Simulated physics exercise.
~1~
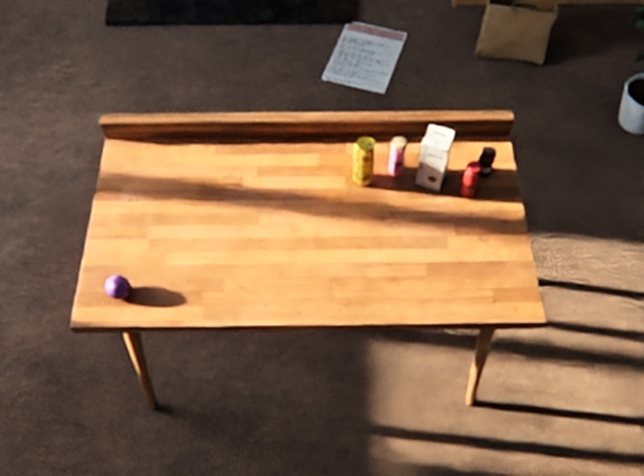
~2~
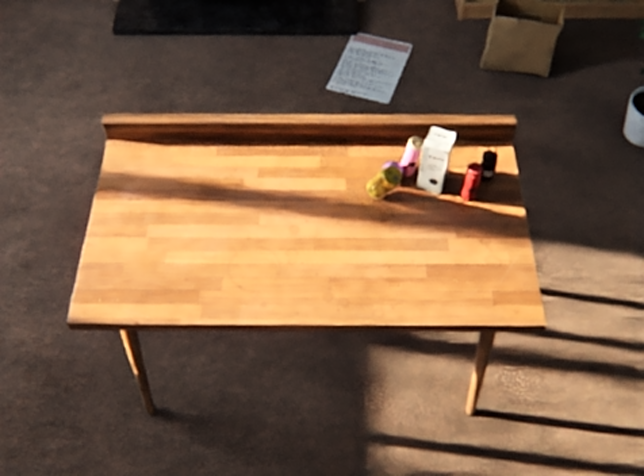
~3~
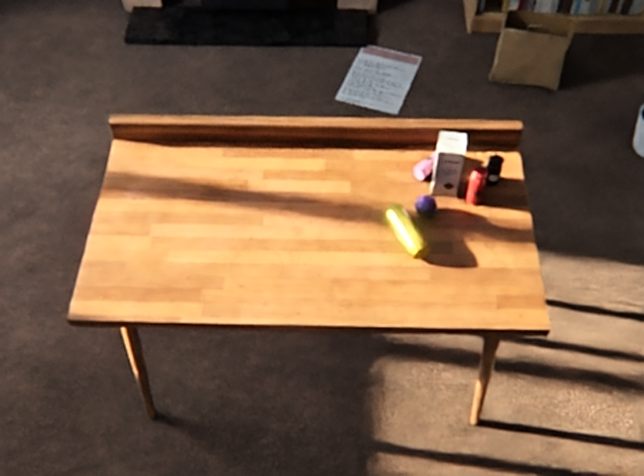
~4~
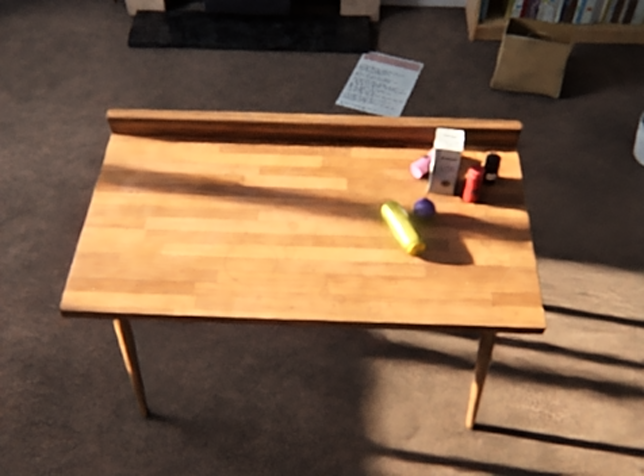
The footage shows a purple ball moving rightward across a wooden table into a group of small containers, where a yellow can and a pink shaker tip over and end up on their sides, while the white carton, red shaker and black shaker remain standing.
